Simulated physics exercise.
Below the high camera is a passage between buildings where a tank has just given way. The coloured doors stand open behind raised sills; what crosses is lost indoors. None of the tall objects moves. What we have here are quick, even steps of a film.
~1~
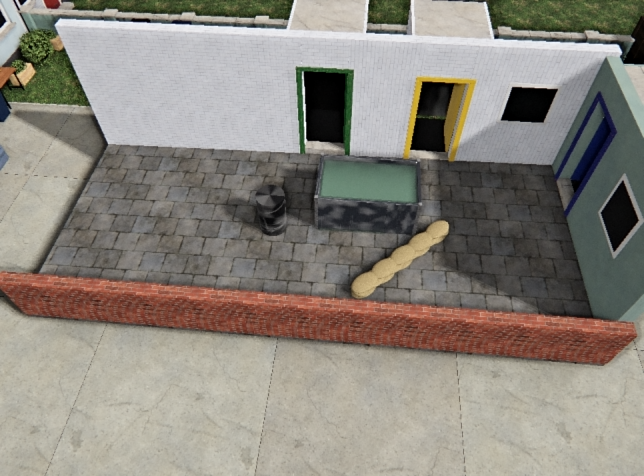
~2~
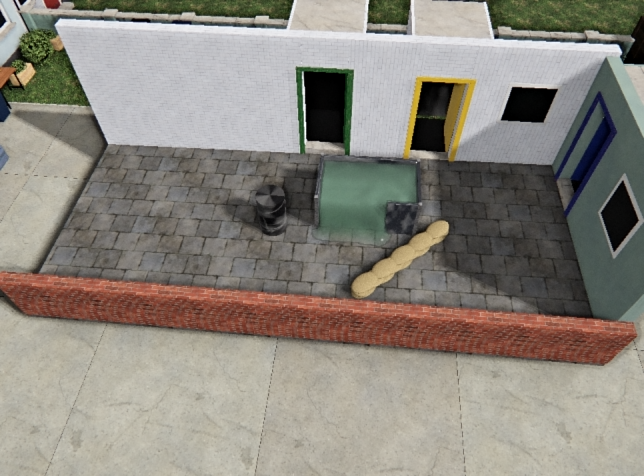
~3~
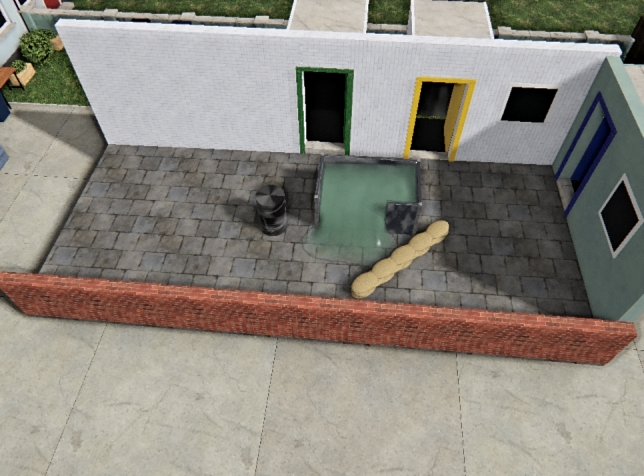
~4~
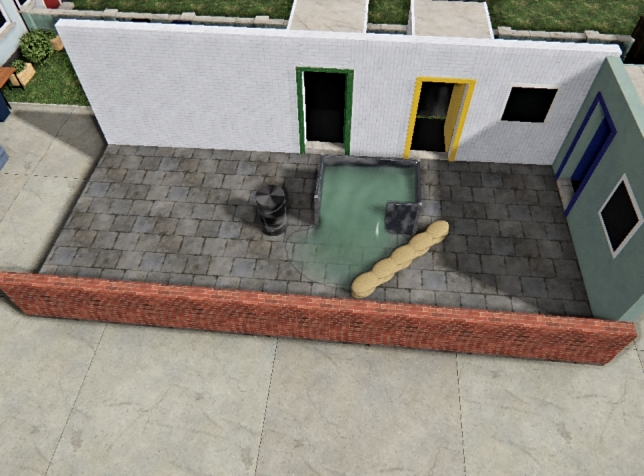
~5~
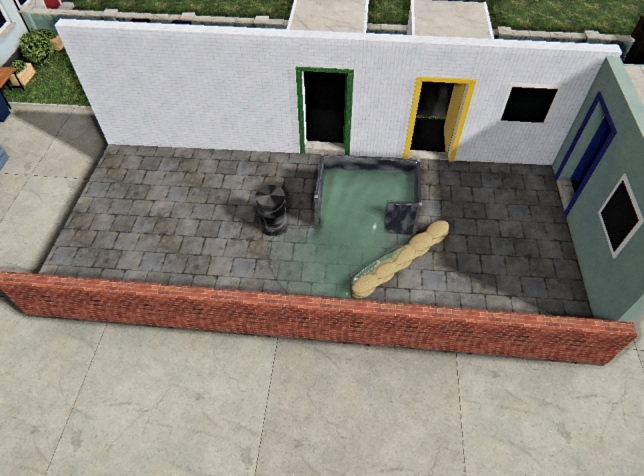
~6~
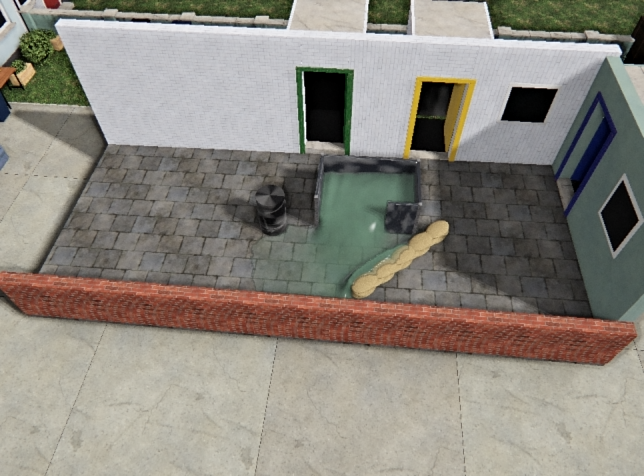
The clip opens on a paved yard with green and yellow doorways, where a dark tank of greenish water sits near a black barrel and a lumpy tan barrier. The tank's front gives way and water pours out, spreading across the paving toward the brick wall and reaching along the tan barrier.
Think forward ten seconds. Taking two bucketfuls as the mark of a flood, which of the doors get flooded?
The green door stays below the mark, the blue door stays below the mark, the yellow door stays below the mark.
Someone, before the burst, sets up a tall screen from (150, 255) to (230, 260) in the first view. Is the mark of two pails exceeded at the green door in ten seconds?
Result for green - under the threshold.
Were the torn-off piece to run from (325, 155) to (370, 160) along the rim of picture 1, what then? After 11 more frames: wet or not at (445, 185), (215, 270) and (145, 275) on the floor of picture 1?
The three spots, in order, are inundated, spared and spared.
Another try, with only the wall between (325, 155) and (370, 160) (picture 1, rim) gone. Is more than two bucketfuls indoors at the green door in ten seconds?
Result for the green door: It ends up above.
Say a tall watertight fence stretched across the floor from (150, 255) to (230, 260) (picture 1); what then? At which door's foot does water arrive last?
I'd pick the door marked green.
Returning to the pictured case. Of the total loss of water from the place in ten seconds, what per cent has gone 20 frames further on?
Roughly 25 %.
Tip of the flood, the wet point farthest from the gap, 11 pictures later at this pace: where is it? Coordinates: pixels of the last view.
My guess would be about (39, 297).
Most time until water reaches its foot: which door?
The green door.
A moment on, water covers 20 % of the floor; the green door not reached, the blue door not reached, the yellow door not reached.
Next, water covers 35 % of the floor; the green door not reached, the blue door not reached, the yellow door not reached.
Then, water covers 55 % of the floor; the green door not reached, the blue door not reached, the yellow door wet at the sill, nothing in.
Later, water covers 65 % of the floor; the green door not reached, the blue door wet at the sill, nothing in, the yellow door under two buckets in.
In the end, water covers 55 % of the floor; the green door wet at the sill, nothing in, the blue door wet at the sill, nothing in, the yellow door under two buckets in.
